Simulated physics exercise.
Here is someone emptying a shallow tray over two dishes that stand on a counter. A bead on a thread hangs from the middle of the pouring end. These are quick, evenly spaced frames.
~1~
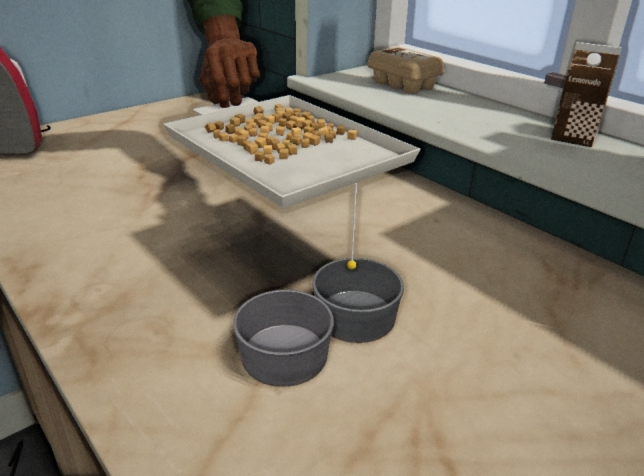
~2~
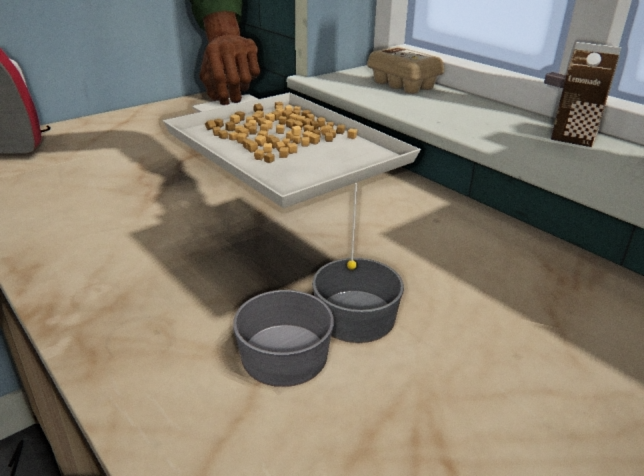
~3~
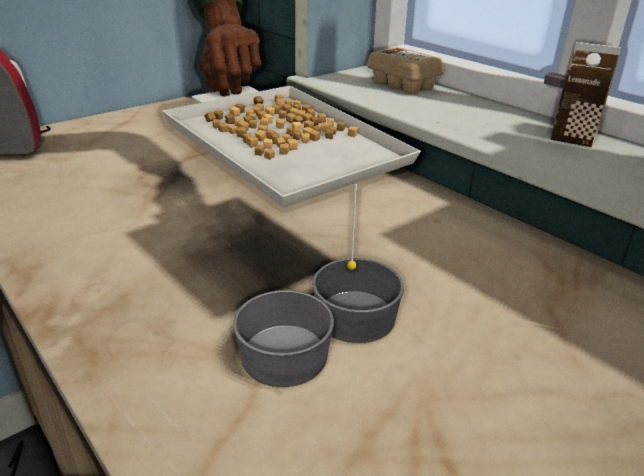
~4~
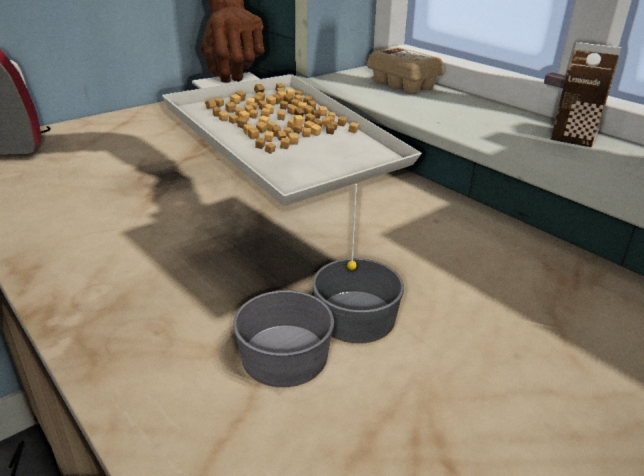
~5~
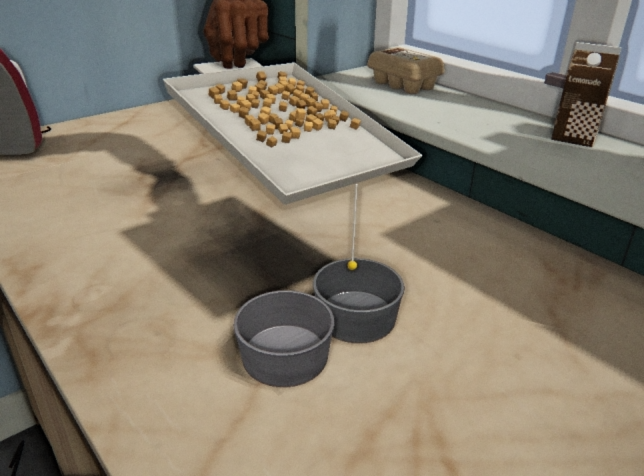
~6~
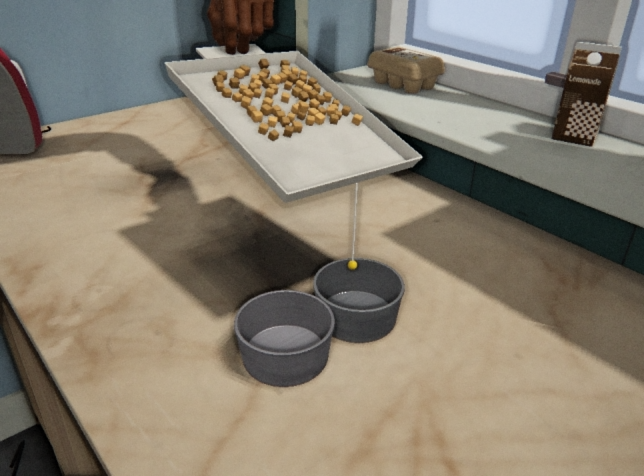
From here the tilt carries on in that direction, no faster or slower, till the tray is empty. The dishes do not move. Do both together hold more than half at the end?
They take under half between them.
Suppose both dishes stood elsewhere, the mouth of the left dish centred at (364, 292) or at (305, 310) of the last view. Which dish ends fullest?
In turn: The right one; right.
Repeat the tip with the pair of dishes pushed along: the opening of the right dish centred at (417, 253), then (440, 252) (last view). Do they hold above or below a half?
In turn: Over half; over half.
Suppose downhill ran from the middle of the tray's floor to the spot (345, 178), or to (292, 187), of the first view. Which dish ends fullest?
One: Right. Two: The dish on the left.
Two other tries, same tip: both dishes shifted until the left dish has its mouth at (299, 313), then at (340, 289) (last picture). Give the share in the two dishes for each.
First some 30, then 70 per cent.
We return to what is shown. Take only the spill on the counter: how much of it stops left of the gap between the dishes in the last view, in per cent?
Close to 0 per cent.
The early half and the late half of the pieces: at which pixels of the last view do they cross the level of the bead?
First near (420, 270), later near (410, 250).
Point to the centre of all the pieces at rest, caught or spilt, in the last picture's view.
Around (421, 307).
Soon, tray tipped steeply; most on the tray; a stray few outside both; about a quarter in the air.
A while on, tray tipped past a quarter turn; about a quarter on the tray; a small part in the right dish; about half outside both; a small part in the air.
Towards the end, tray tipped past a quarter turn; about a quarter in the right dish; most outside both.
Finally, tray tipped past a quarter turn; none in the left dish; about a quarter in the right dish; most outside both.
